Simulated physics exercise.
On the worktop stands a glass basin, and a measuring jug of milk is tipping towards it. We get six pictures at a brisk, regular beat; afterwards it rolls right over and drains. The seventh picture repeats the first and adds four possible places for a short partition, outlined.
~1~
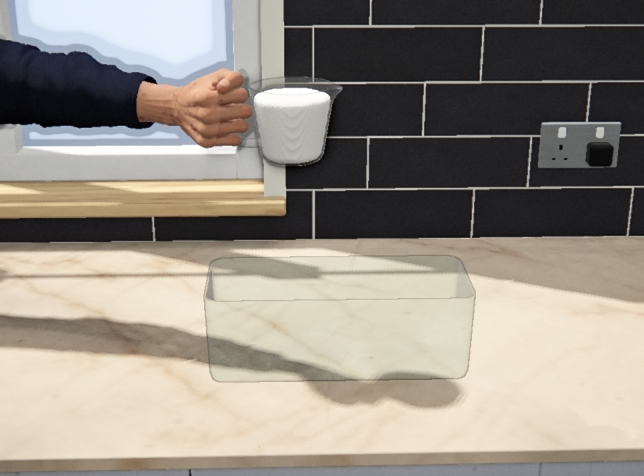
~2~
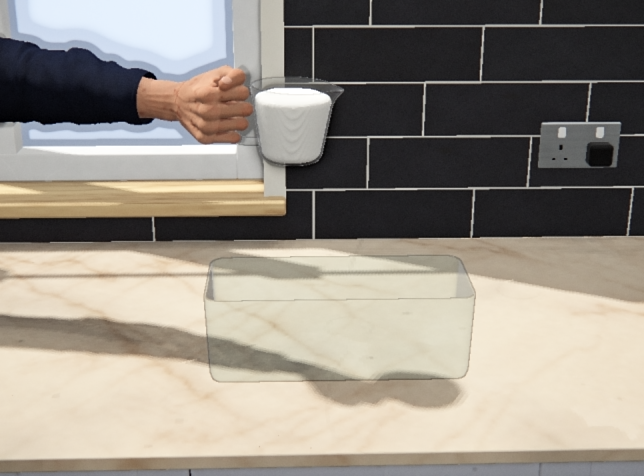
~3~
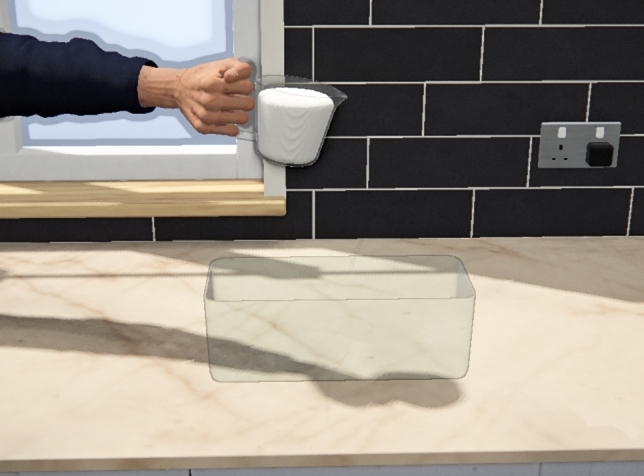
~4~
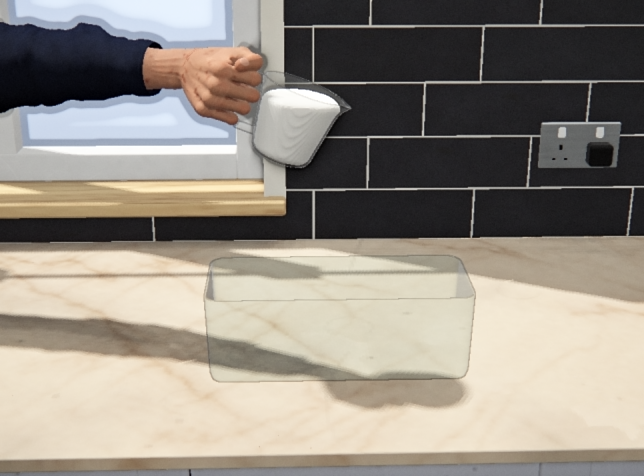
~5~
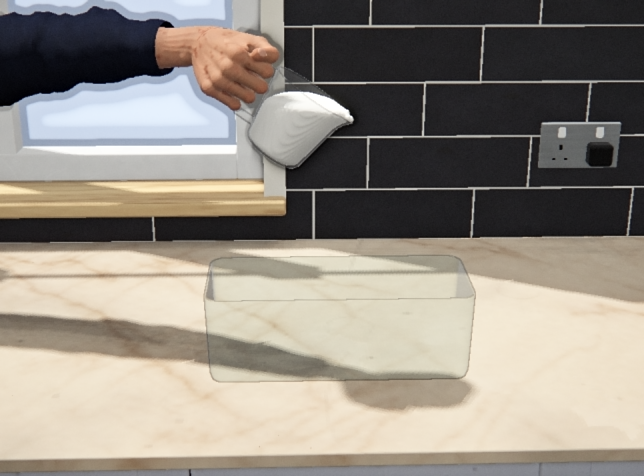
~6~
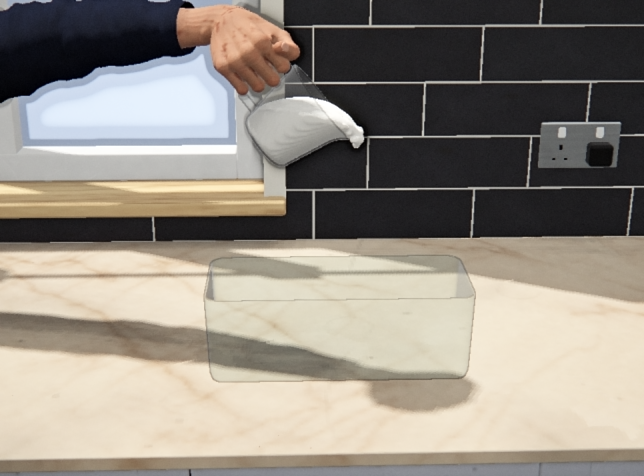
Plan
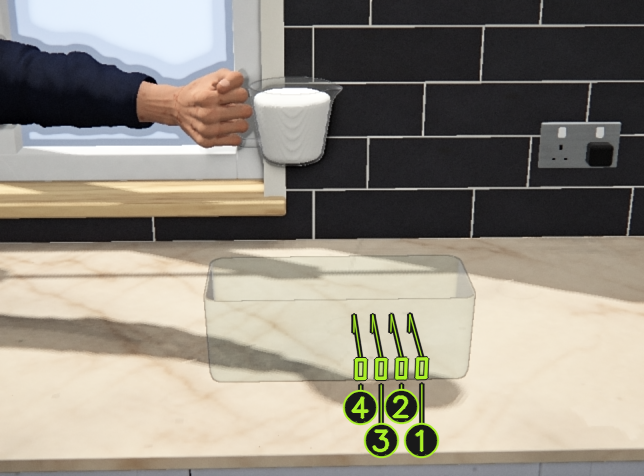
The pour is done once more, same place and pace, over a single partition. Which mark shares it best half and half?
Use slot 3.
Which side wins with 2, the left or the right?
The left one.
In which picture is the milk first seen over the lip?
Picture 5.
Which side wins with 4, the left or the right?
The right one.
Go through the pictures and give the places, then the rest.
In the first picture, upright, lip at (341, 88); basin from (210, 379) to (468, 375); nothing has left yet.
In the second picture, tipped about 3°, lip at (342, 90); nothing has left yet.
In the third picture, tipped about 10°, lip at (346, 96); nothing has left yet.
In the fourth picture, tipped about 21°, lip at (349, 107); nothing has left yet.
In the fifth picture, tipped about 35°, lip at (351, 121); milk is over the lip, down to (351, 121).
In the sixth picture, tipped about 52°, lip at (348, 138); milk is over the lip, down to (356, 145).
In lime, 1 at (421, 384); 2 at (401, 384); 3 at (381, 384); 4 at (360, 385).
Choosing 1, about 75 % ends left of the wall and 15 % right of it; 11 % is lost outside.
Choosing 2, about 65 % ends left of the wall and 25 % right of it; 10 % is lost outside.
Choosing 3, about 50 % ends left of the wall and 43 % right of it; 6 % is lost outside.
Choosing 4, about 20 % ends left of the wall and 74 % right of it; 6 % is lost outside.
